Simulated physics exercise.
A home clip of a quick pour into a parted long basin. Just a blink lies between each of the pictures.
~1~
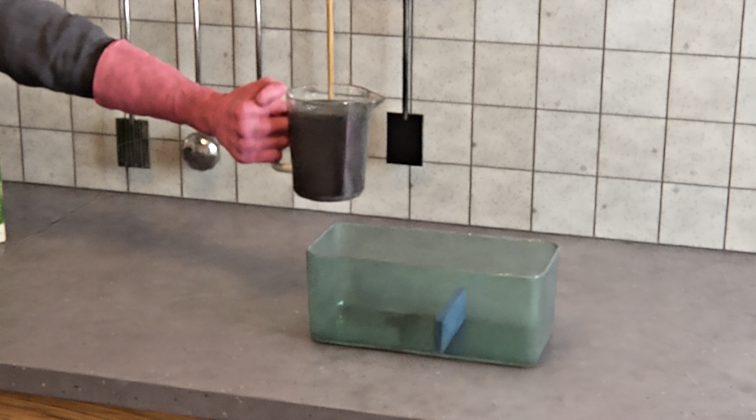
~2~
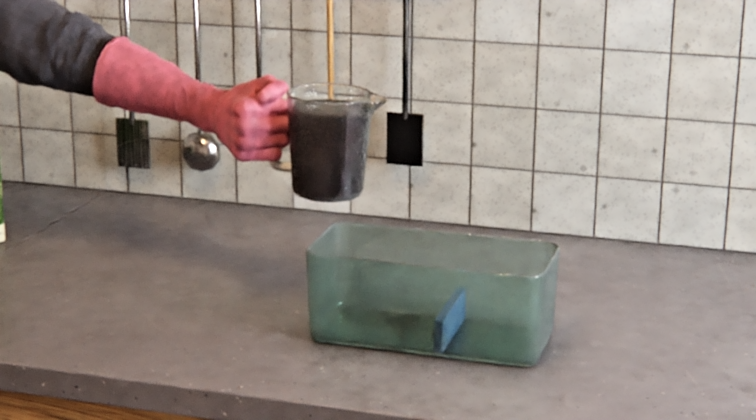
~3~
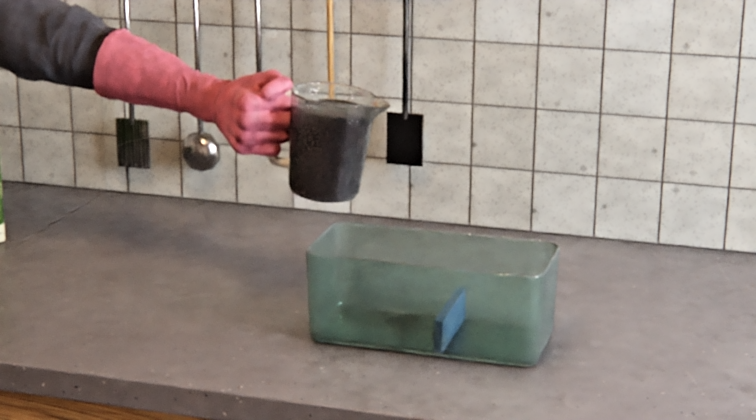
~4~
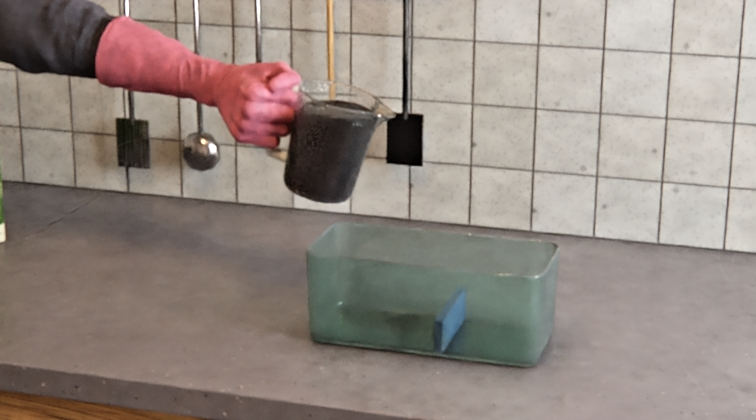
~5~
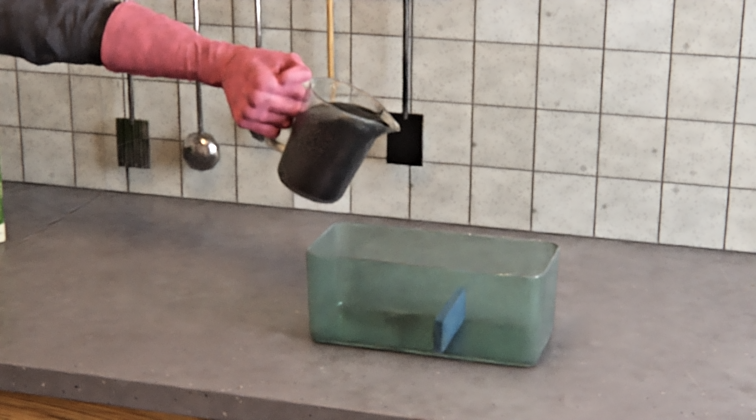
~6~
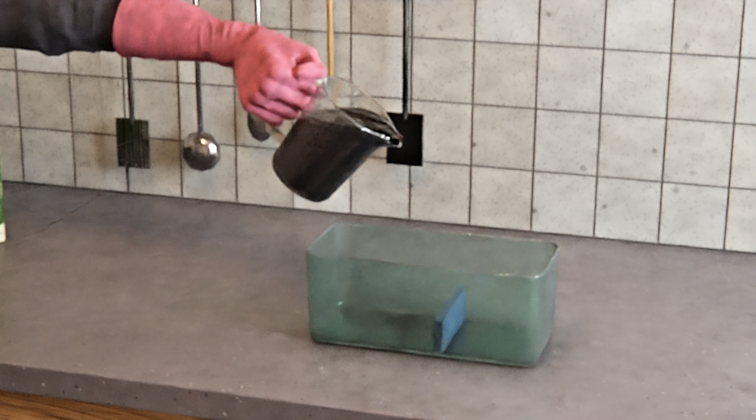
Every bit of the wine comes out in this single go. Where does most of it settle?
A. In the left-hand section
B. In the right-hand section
(A) In the left-hand section.
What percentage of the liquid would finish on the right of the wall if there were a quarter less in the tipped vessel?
Something like 5 per cent, give or take.
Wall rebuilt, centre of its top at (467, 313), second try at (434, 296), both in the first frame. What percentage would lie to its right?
15 % and 20 %, roughly.
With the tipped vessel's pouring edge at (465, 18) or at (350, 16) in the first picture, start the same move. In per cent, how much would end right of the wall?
About 60 per cent, then about 10 per cent.
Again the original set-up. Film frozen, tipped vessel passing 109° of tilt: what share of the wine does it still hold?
Remaining fraction: Approx. 45 %.
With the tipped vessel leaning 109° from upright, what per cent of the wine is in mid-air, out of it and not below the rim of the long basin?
Estimate: Some 20 per cent.
A moment on, the tilt is 109° and 46 per cent is still to pour, 29 is left of the wall and 5 right of it.
Next, the tilt is 122° and 4 per cent is still to pour, 82 is left of the wall and 6 right of it.
Then the tilt is 122° and 0 per cent is still to pour, 87 is left of the wall and 9 right of it.
Later the tilt is 122° and 0 per cent is still to pour, 86 is left of the wall and 10 right of it.
At rest 86 per cent lies left of the wall, 10 right of it and 4 outside.
